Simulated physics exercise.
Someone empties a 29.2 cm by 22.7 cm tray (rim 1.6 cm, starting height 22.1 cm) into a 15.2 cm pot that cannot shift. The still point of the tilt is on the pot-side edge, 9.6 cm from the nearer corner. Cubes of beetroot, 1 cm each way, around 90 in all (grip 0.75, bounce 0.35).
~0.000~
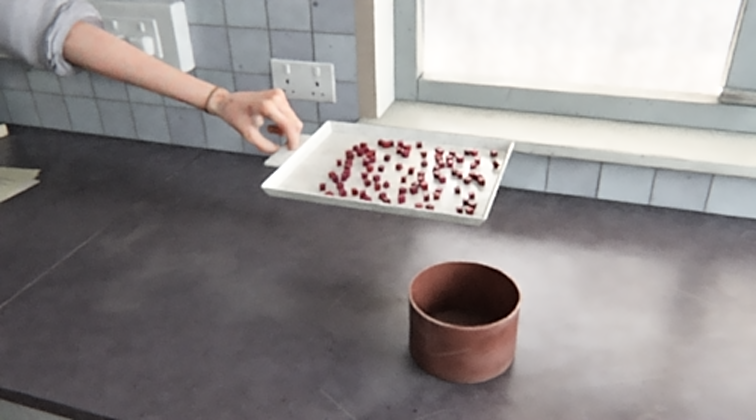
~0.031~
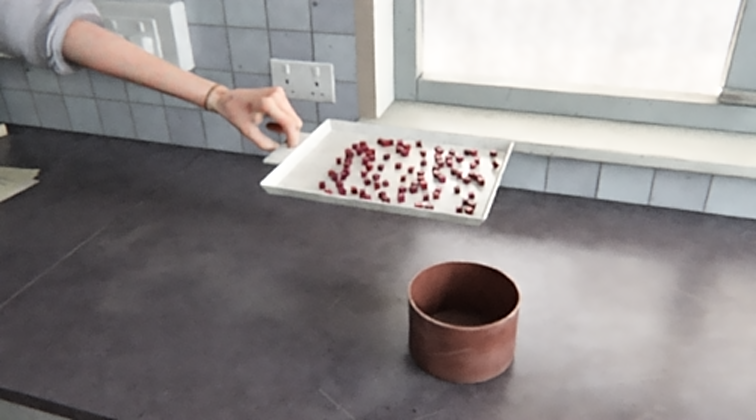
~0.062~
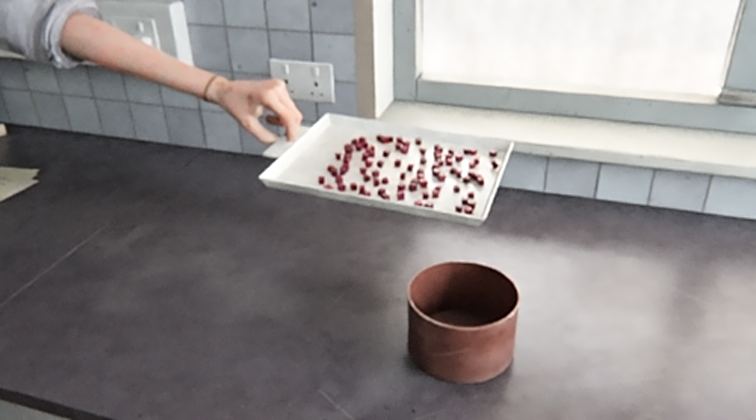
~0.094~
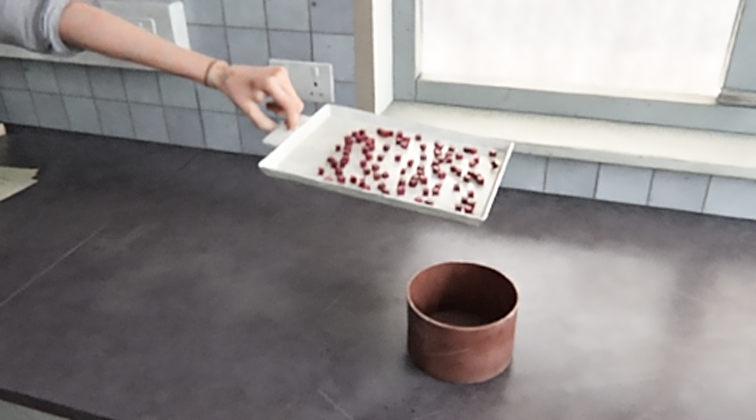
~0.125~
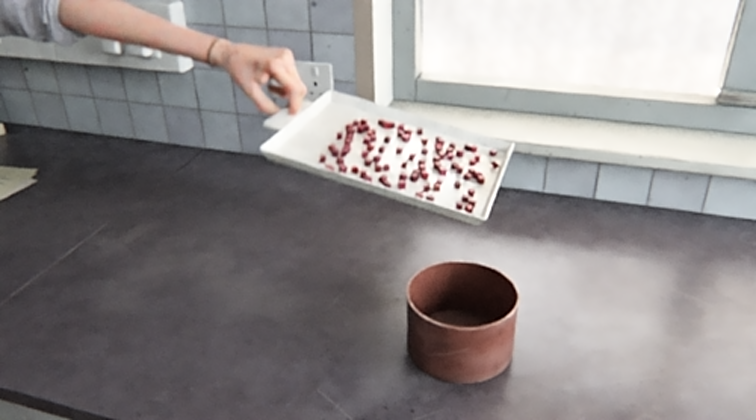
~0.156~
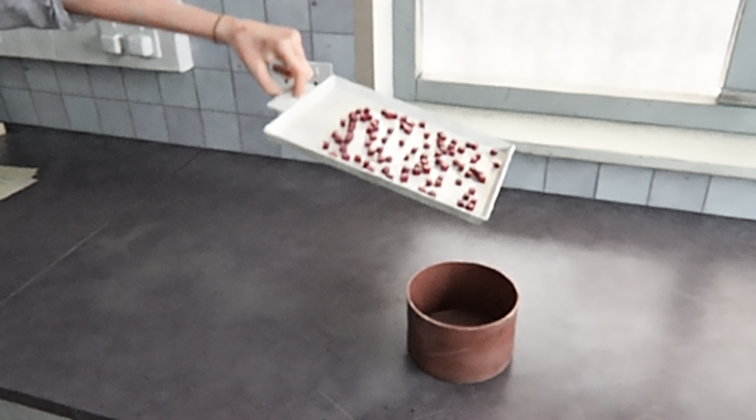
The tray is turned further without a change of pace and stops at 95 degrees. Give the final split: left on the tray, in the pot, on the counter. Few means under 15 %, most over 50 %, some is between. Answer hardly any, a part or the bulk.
Tray: Hardly any, pot: Hardly any, counter: The bulk.
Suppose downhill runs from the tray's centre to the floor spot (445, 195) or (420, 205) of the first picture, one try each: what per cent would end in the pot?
Some 65 and 85 per cent.
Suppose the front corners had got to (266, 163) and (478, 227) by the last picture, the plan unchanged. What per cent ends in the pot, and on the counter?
Pot 95, counter 5.
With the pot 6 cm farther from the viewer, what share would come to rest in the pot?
It would be near 5 per cent.
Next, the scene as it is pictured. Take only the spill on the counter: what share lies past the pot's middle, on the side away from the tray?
About 100 per cent.
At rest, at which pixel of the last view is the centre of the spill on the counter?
At about (583, 306).
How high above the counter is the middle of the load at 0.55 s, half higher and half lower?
Roughly 24 cm.
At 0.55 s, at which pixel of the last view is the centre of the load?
At about (503, 177).
Then, at 0.39 s, tilt 55 degrees; the tray holds 100 %, the pot 0 %.
Then, at 0.55 s, tilt 82 degrees; the tray holds 95 %, the pot 0 %.
After 0.84 s, tilt 95 degrees; the tray holds 0 %, the pot 5 %.
By 2.1 s all is still; tray 0 %, pot 5 %, counter 95 %.
